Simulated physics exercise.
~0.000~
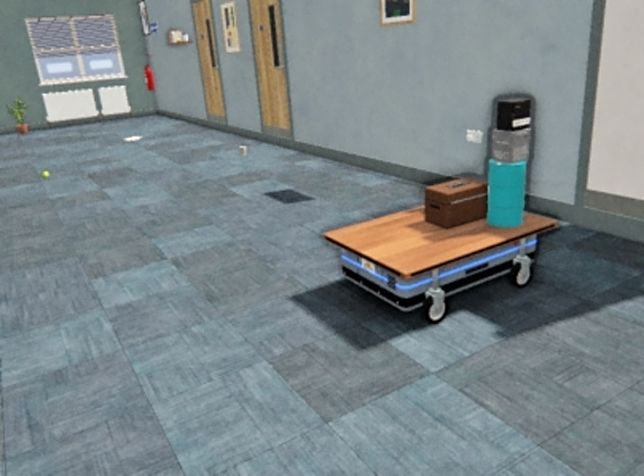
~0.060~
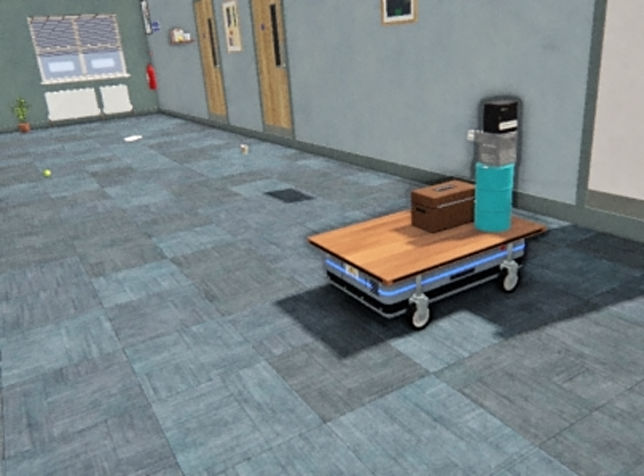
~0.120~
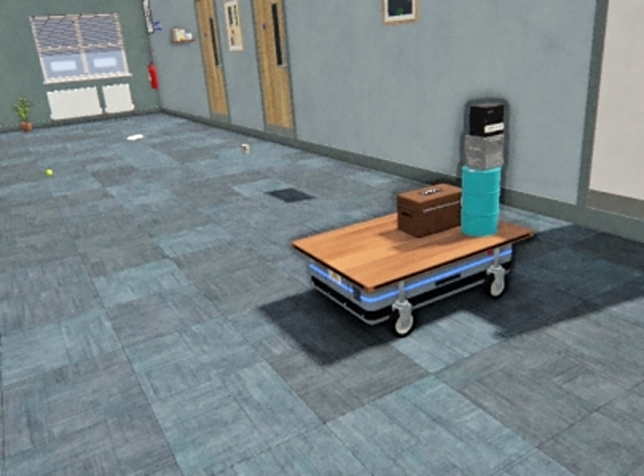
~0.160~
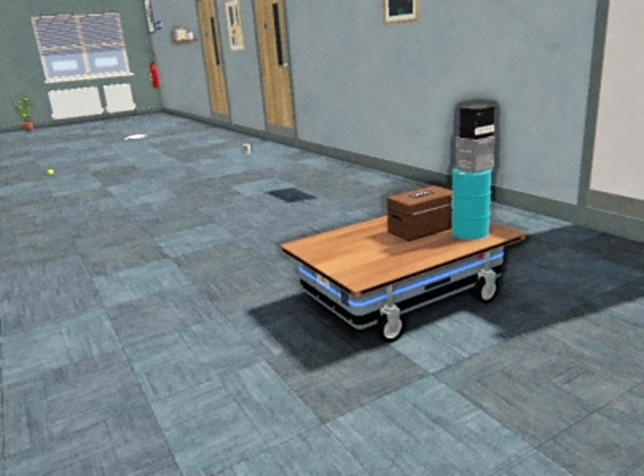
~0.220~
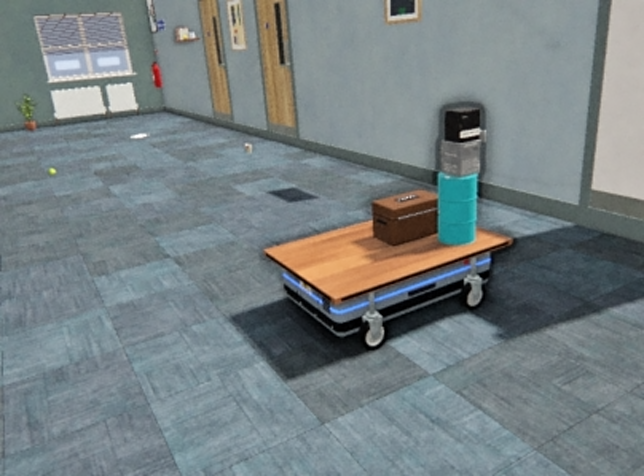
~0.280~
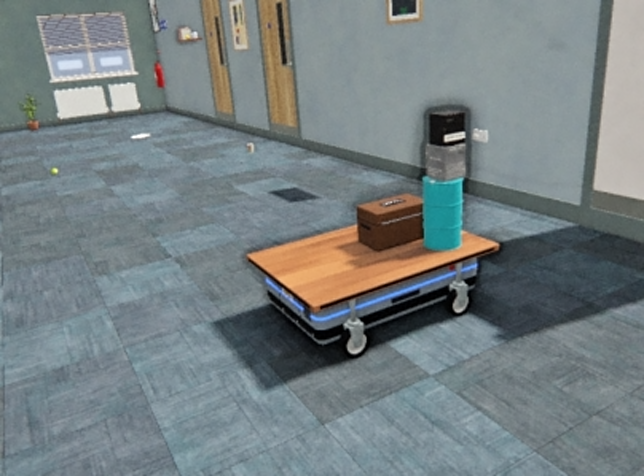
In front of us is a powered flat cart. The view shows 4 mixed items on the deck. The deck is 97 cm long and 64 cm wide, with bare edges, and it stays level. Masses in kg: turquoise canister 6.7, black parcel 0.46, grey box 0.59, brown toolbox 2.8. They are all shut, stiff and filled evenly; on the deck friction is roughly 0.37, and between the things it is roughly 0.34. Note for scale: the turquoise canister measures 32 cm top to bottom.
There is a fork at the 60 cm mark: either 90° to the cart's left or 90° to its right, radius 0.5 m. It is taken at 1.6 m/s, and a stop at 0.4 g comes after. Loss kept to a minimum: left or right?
Left.
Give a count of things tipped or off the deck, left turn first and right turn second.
Turn left = 2, turn right = 3.
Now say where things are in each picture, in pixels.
Cart 0 cm along; turquoise canister (506, 192); black parcel (513, 115), in the first picture.
Cart 10 cm along; grey box (498, 148); brown toolbox (445, 206), in the second picture.
Cart 19 cm along; grey box (484, 151); brown toolbox (431, 210), in the third picture.
Cart 26 cm along; grey box (475, 153); brown toolbox (422, 212), in the fourth picture.
Cart 35 cm along; grey box (461, 157); brown toolbox (408, 217), in the fifth picture.
Cart 45 cm along; turquoise canister (442, 212); black parcel (447, 129), in the sixth picture.
Turning left. At 0.78 s, cart 125 cm along, turned 57°; black parcel moved 2 cm near (345, 155); brown toolbox moved 13 cm.
After 1.08 s, cart 173 cm along, turned 90°; brown toolbox now off the deck; black parcel 5° off upright near (363, 176); turquoise canister moved 2 cm near (393, 289).
After 1.58 s, cart 201 cm along, turned 90°, stopped; black parcel 18° off upright near (471, 206); turquoise canister moved 2 cm near (456, 326); grey box moved 5 cm.
In the end (2.4 s), off the deck, brown toolbox; toppled on the deck, black parcel; the other 2 under 10 cm from the start. In the last view, turquoise canister near (456, 326), black parcel near (540, 400).
Turning right instead, turquoise canister, black parcel and grey box tipped over or off the deck, 3 of 4 in all.
